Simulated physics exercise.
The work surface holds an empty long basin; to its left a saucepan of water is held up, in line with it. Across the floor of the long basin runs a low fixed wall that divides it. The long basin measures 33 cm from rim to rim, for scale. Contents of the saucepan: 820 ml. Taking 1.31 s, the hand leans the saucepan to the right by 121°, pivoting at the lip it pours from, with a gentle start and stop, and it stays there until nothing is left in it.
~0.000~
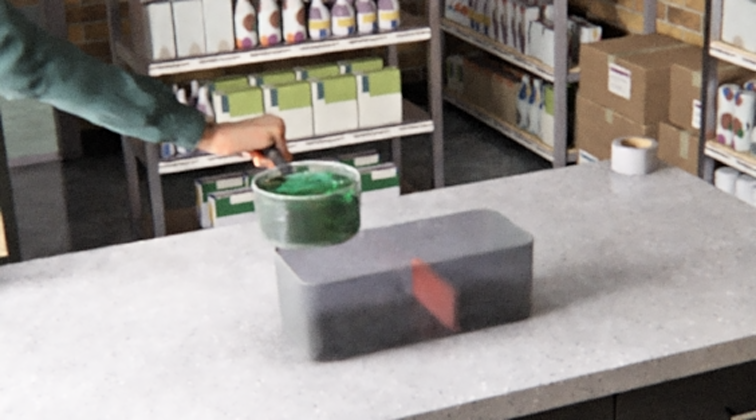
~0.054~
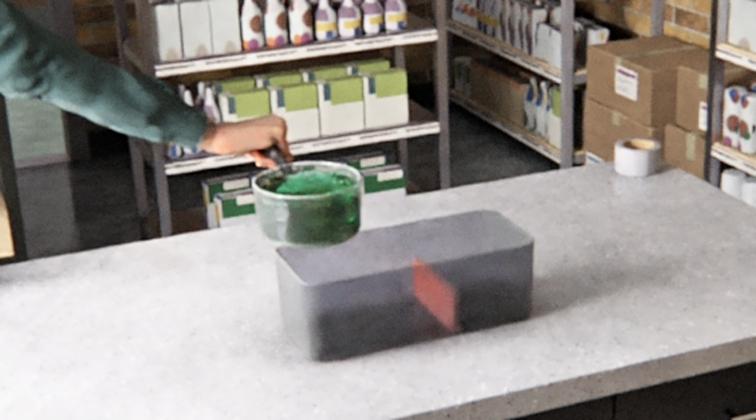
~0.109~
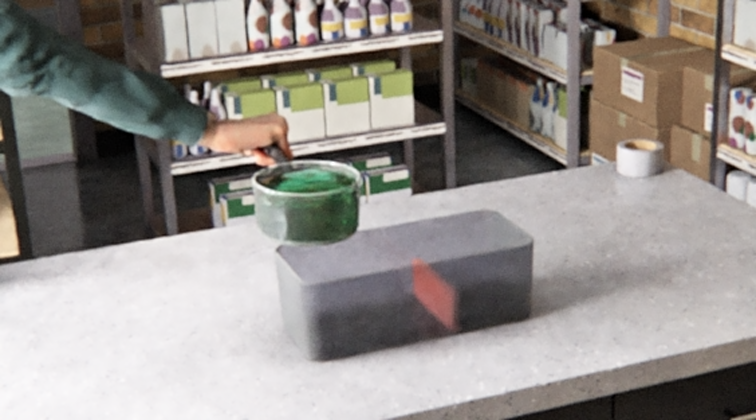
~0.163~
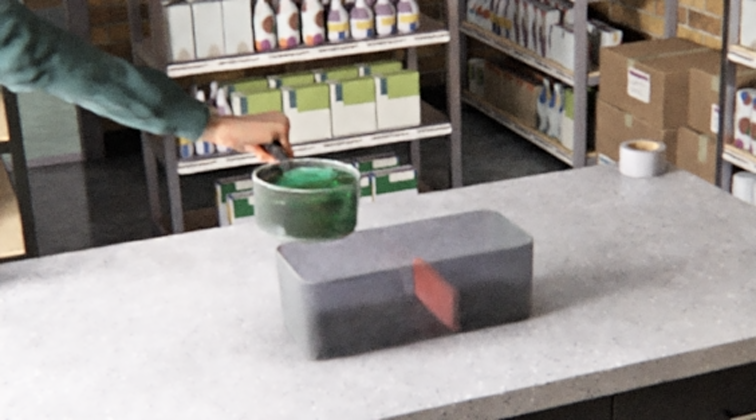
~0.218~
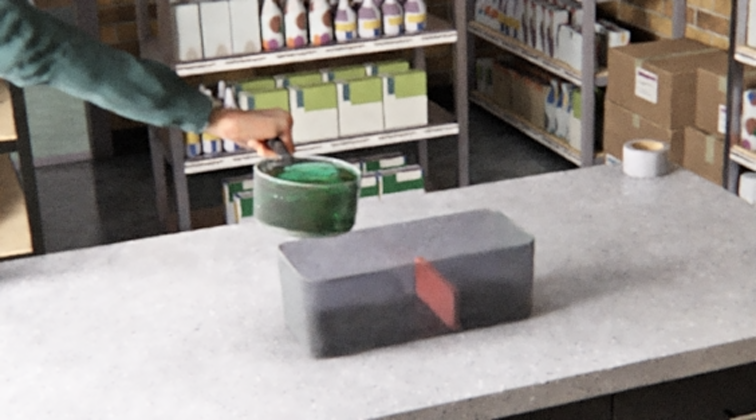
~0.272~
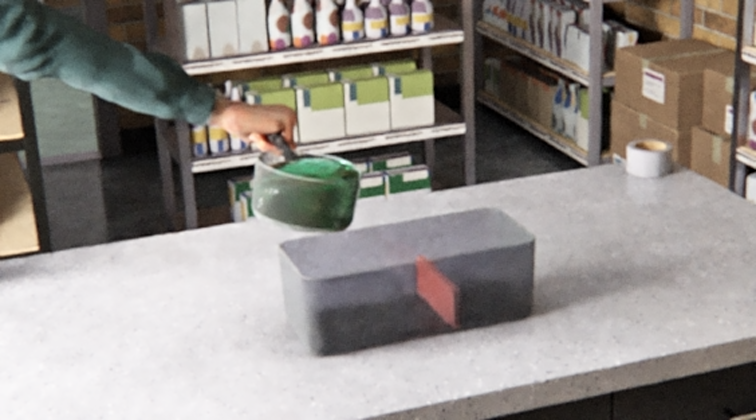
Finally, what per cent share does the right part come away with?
Roughly 48 per cent.
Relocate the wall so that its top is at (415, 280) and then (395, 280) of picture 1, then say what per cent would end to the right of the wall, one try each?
In order, 90 and 95 per cent.
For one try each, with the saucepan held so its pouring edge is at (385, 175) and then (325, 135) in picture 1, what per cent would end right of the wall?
I'd expect close to 90 per cent and then close to 15 per cent.
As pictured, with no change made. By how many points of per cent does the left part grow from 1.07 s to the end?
Close to 14% of the whole.
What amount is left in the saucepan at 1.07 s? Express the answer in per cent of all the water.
Around 4 in a hundred.
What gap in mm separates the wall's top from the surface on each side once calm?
Looks like roughly 42 mm on the left and roughly 30 mm on the right.
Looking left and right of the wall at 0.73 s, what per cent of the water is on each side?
Lab note: Left near 16 %, right near 0.
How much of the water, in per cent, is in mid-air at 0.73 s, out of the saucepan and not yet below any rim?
Estimate: About 34 % of all of it.
After 0.73 s the tilt is 72° and 50 per cent is still to pour, 16 is left of the wall and 0 right of it.
After 1.07 s the tilt is 111° and 4 per cent is still to pour, 36 is left of the wall and 49 right of it.
After 1.43 s the tilt is 121° and 0 per cent is still to pour, 50 is left of the wall and 48 right of it.
After 1.81 s the tilt is 121° and 0 per cent is still to pour, 50 is left of the wall and 48 right of it.
In the end 50 per cent lies left of the wall, 48 right of it and 1 outside.
